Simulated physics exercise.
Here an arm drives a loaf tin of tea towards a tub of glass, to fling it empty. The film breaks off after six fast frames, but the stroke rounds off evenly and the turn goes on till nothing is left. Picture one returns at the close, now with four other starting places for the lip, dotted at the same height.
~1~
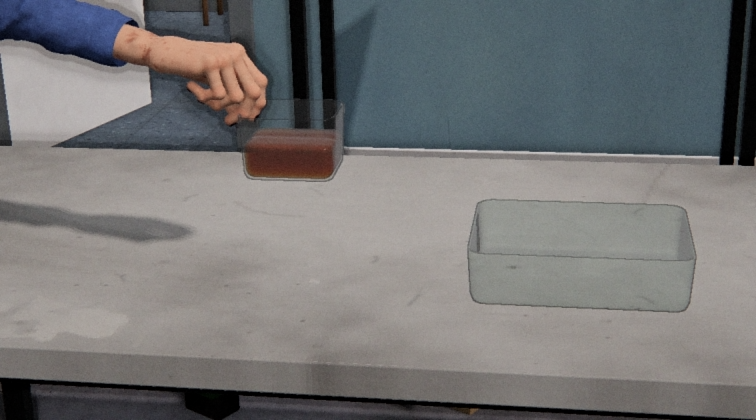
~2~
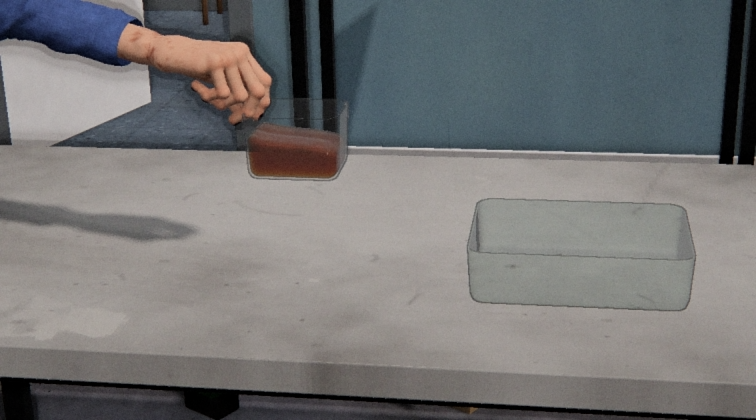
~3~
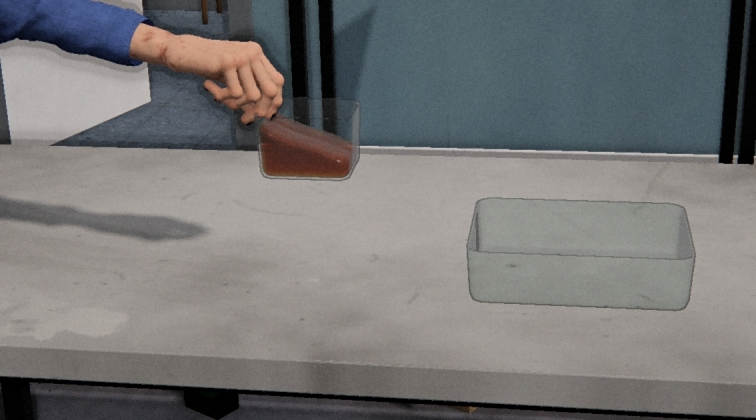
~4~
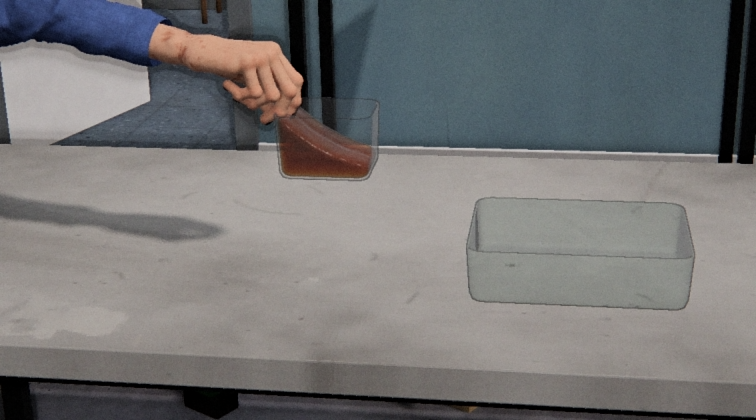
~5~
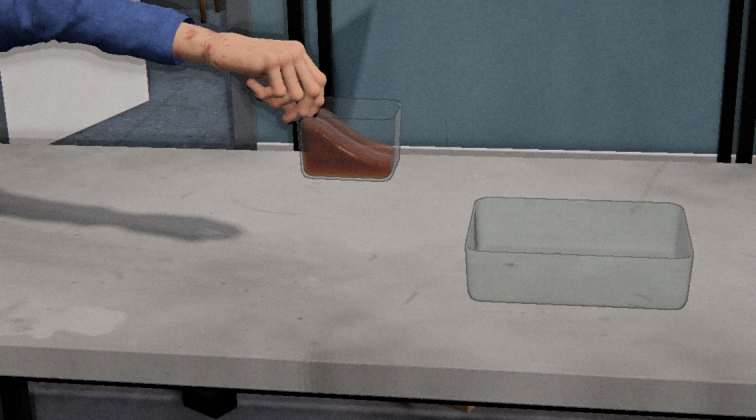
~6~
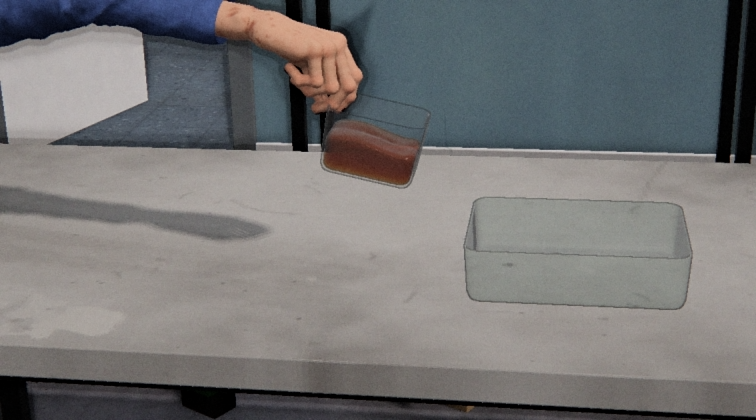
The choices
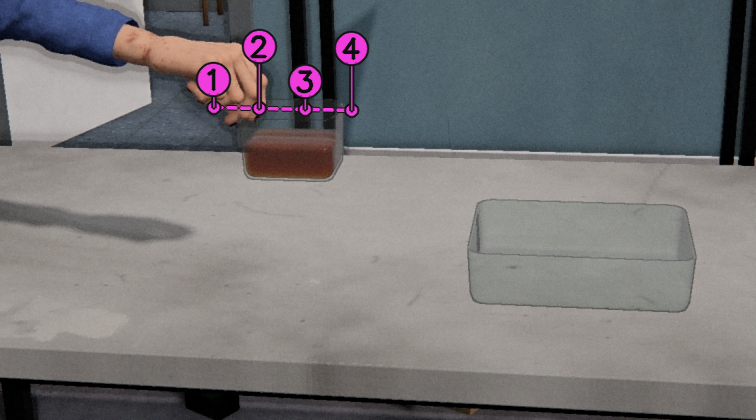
A clear container of reddish-brown tea slides right along a grey table, its liquid sloshing, then tilts rightward beneath a hand.
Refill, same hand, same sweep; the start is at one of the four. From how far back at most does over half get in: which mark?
3 will do.
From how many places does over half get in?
Two.
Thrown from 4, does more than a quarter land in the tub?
Yes, clearly.
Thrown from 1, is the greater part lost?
Yes.
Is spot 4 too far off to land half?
No, that is safe.
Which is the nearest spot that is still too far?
2 it is.
In magenta, 1 at (213, 107); 2 at (259, 108); 3 at (305, 109); 4 at (351, 110).
With 1, about 0 % lands in the tub, 99 % falls short.
With 2, about 27 % lands in the tub, 67 % falls short and 5 % goes beside or beyond.
With 3, about 65 % lands in the tub, 26 % falls short and 8 % goes beside or beyond.
With 4, about 84 % lands in the tub, 3 % falls short and 14 % goes beside or beyond.
